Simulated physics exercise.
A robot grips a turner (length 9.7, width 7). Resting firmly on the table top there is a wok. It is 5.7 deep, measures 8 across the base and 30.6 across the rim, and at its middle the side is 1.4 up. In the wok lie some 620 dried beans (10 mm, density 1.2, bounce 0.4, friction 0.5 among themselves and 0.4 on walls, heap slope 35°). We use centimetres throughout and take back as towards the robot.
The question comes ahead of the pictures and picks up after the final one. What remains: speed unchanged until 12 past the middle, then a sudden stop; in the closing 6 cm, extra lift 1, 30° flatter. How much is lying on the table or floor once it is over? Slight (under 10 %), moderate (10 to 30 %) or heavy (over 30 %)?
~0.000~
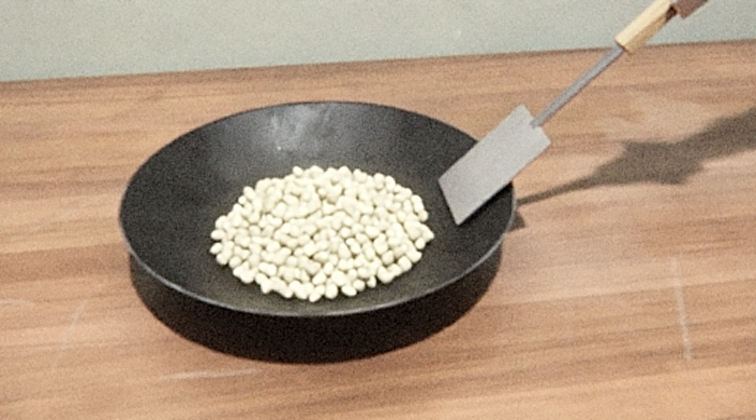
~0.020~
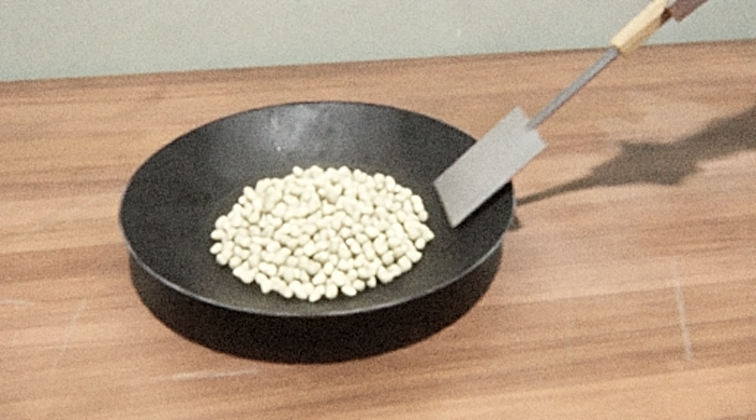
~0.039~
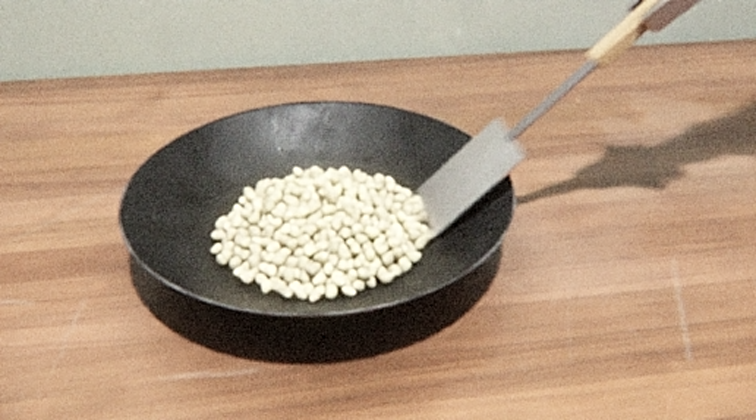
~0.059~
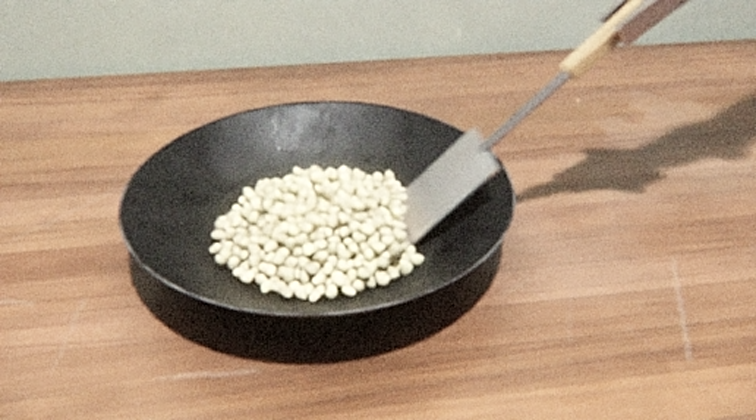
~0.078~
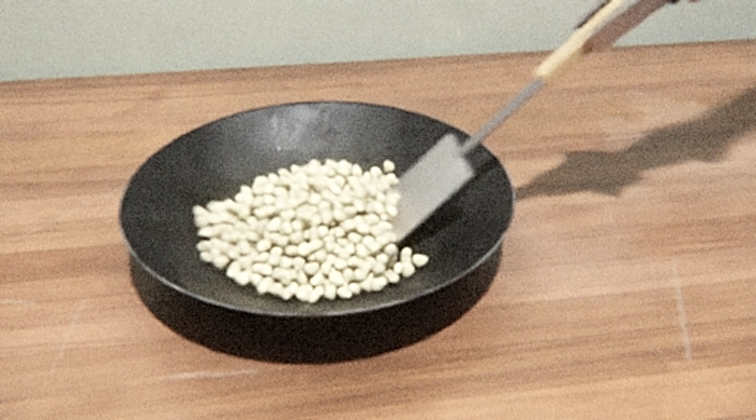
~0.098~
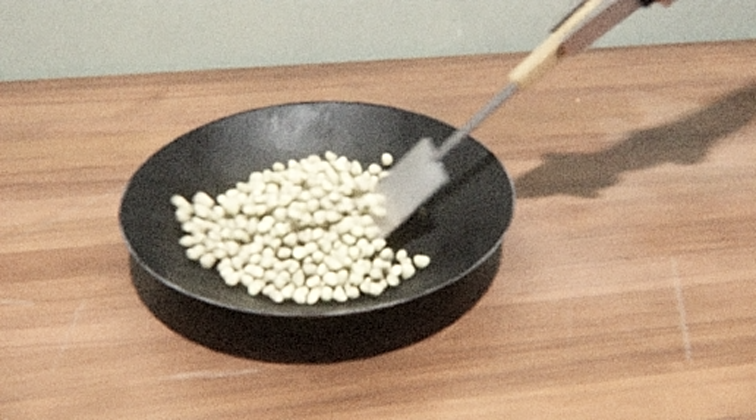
Heavy.
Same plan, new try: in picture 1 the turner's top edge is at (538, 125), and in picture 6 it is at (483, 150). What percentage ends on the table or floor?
Around 20 per cent finishes there.
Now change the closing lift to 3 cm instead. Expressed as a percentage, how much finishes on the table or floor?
It comes to near 30 percent.
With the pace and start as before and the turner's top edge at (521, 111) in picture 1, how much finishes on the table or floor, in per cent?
About 40%.
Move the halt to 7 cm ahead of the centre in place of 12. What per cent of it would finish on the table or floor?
I'd expect close to 5 per cent then.
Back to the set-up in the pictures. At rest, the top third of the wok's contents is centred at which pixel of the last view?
The centre sits close to (245, 249).
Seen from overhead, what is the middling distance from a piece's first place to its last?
Roughly 6 cm.
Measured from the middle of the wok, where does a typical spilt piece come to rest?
30 cm or so.
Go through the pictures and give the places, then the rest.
The first picture shows turner top edge at (536, 123), sloping 45°; upper third of the load around (323, 216), from x 220 to 425, top at y 170; 616 in the wok.
The second picture shows turner top edge at (532, 126), sloping 45°; upper third of the load around (323, 216), from x 220 to 425, top at y 170.
The third picture shows turner top edge at (511, 137), sloping 45°; upper third of the load around (323, 216), from x 220 to 425, top at y 170.
The fourth picture shows turner top edge at (486, 147), sloping 45°; upper third of the load around (324, 214), from x 215 to 420, top at y 170.
The fifth picture shows turner top edge at (461, 154), sloping 45°; upper third of the load around (314, 208), from x 200 to 420, top at y 165.
The sixth picture shows turner top edge at (436, 158), sloping 45°; upper third of the load around (300, 209), from x 180 to 420, top at y 160; 616 in the wok.
After 0.15 s, sloping 45°, highest piece 6 above the table; 616 in the wok.
After 0.19 s, sloping 38°, highest piece 7 above the table; 616 in the wok.
After 0.42 s, sloping 15°, highest piece 7 above the table; 382 in the wok, 193 on the table or floor, 41 on the blade or in flight.
After 1.47 s, sloping 15°, highest piece 4 above the table; 382 in the wok, 234 on the table or floor.
At rest, 382 in the wok, 234 on the table or floor. That is 38 % on the table or floor.
